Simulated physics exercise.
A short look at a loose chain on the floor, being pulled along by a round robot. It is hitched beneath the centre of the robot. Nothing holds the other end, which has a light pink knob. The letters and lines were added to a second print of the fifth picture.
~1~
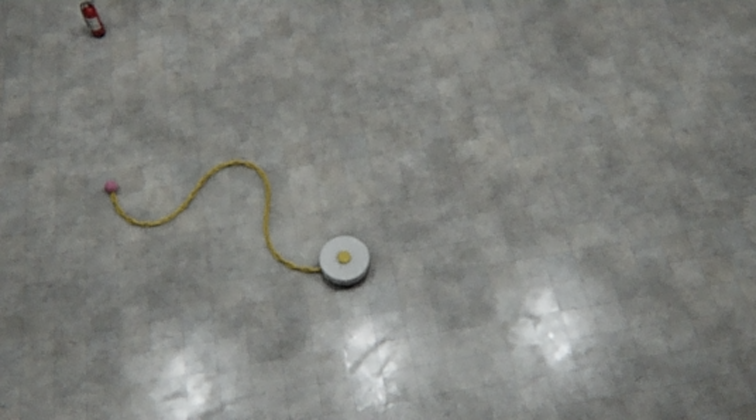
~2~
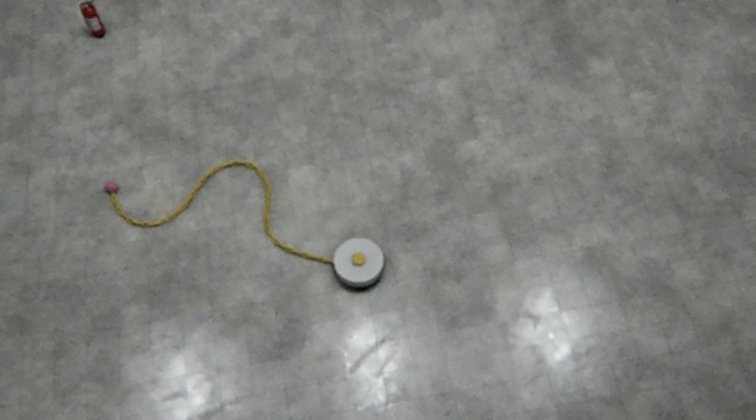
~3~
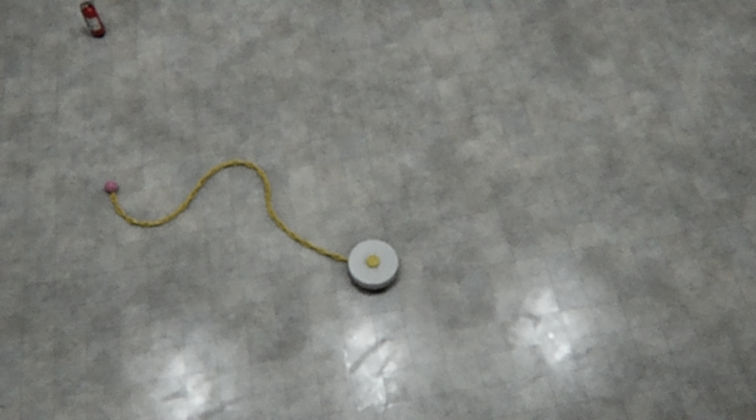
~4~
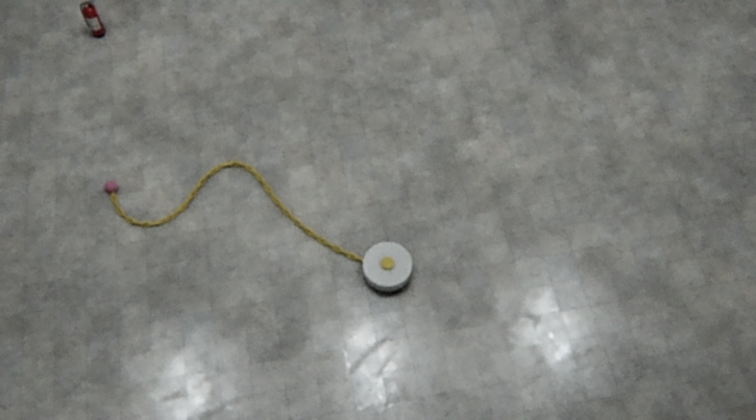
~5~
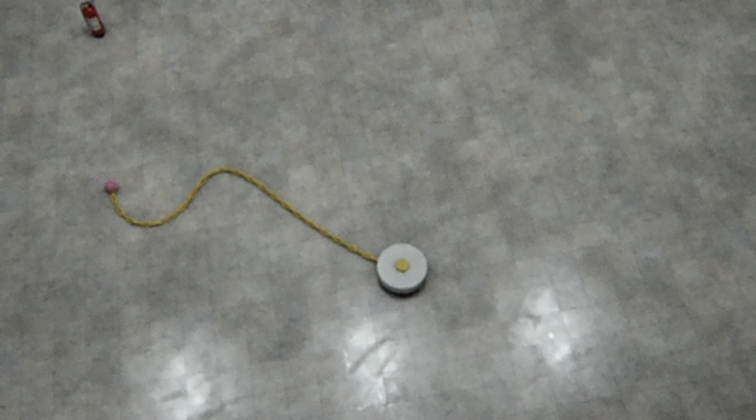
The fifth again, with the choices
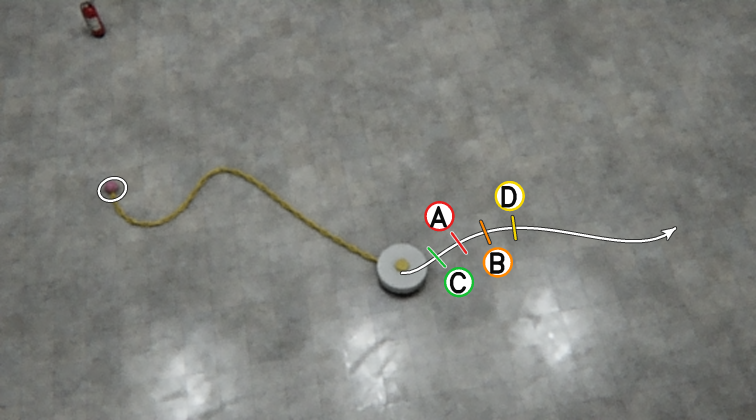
In this clip, a round white robot moves slowly right and slightly downward across a gray floor, pulling a loose yellow chain whose curves partly straighten near the robot while its far end, by a light pink knob, stays still.
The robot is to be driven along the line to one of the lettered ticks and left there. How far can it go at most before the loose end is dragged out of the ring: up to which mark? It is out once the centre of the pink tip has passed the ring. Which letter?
Mark B.
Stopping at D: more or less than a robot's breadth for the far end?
By then, less.
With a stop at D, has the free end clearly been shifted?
By then, yes.
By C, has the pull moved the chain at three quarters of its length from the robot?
No.
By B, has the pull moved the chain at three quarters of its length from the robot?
Yes.
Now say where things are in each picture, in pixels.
The first picture shows free end (111, 187); robot (345, 261).
The second picture shows robot (359, 263); free end (111, 187).
The third picture shows robot (373, 265); free end (111, 187).
The fourth picture shows robot (388, 267); free end (111, 187).
The fifth picture shows robot (402, 269); free end (111, 187).
On the marked copy, A at (459, 243); B at (485, 232); C at (437, 257); D at (514, 228); the ring at (112, 189); the route from (402, 273) via (538, 229) to (675, 228).
Following B. Soon after the start, robot (432, 257), middle of the chain (256, 192), free end (111, 187).
Later, robot (460, 239), middle of the chain (269, 206), free end (111, 187).
In the end, robot (486, 228), middle of the chain (290, 218), free end (112, 191); the free end is still in its ring.
As for the rest, A is safe but short; C is safe but short; D drags the free end to (132, 201).
